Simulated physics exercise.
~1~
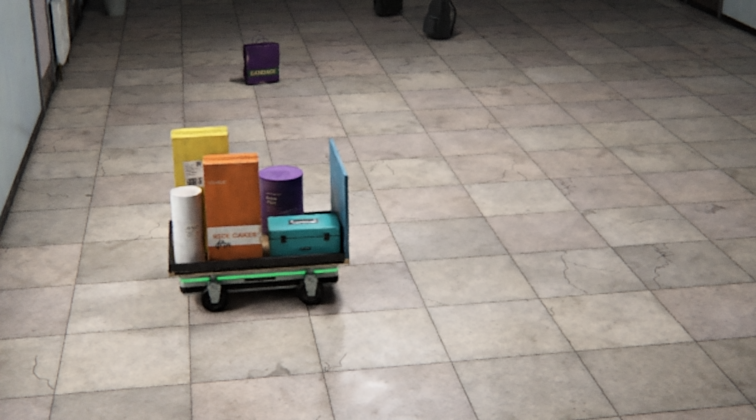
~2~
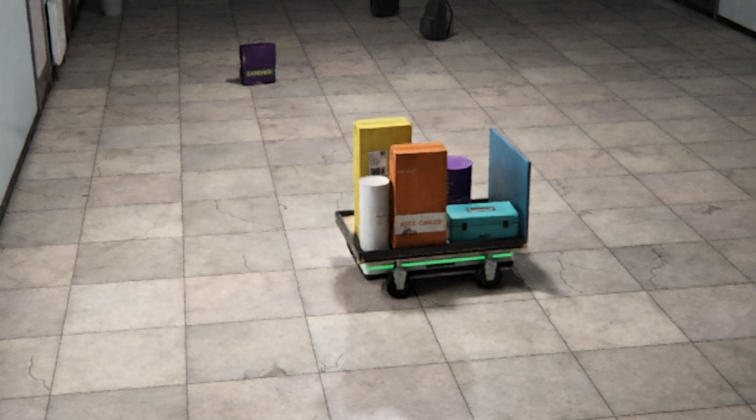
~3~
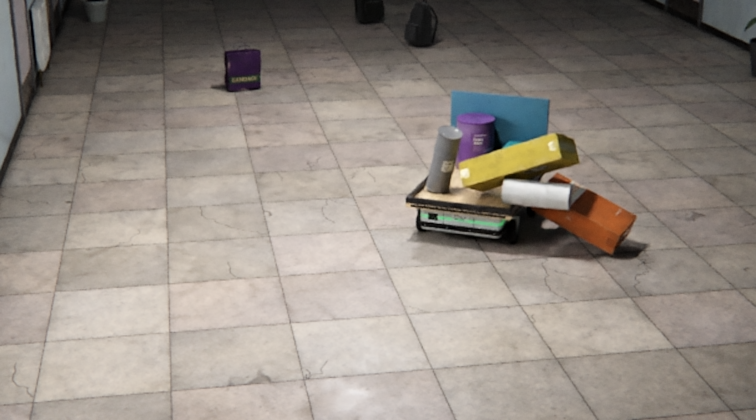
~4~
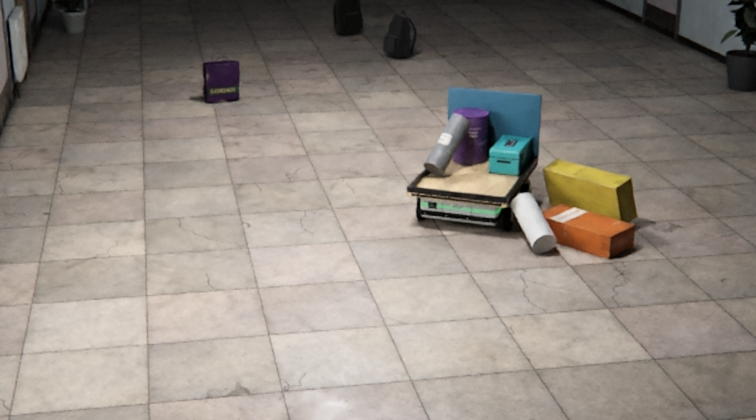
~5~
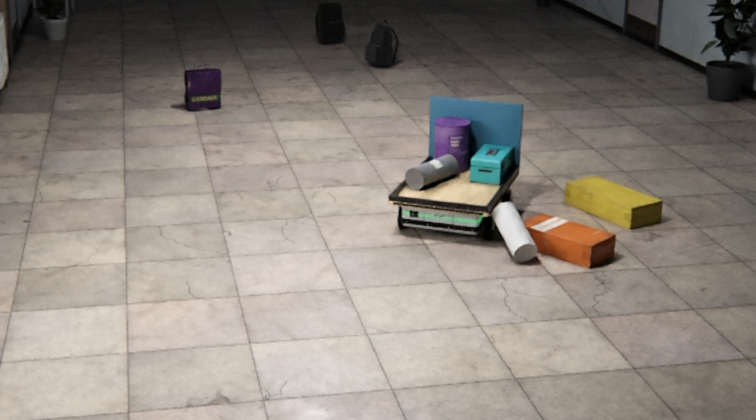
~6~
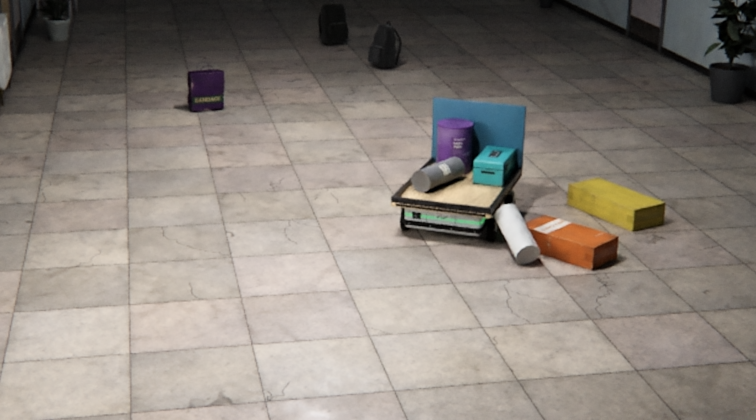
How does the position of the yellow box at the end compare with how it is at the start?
At the start the yellow box stands upright on the cart, while at the end it lies on its side on the floor to the right of the cart.
On a tiled corridor floor, a cart loaded with boxes, canisters, a pail and a toolbox rolls right and turns. The yellow box, orange box and white canister tumble off its right side, and the cart stands still with the grey canister lying on its deck.
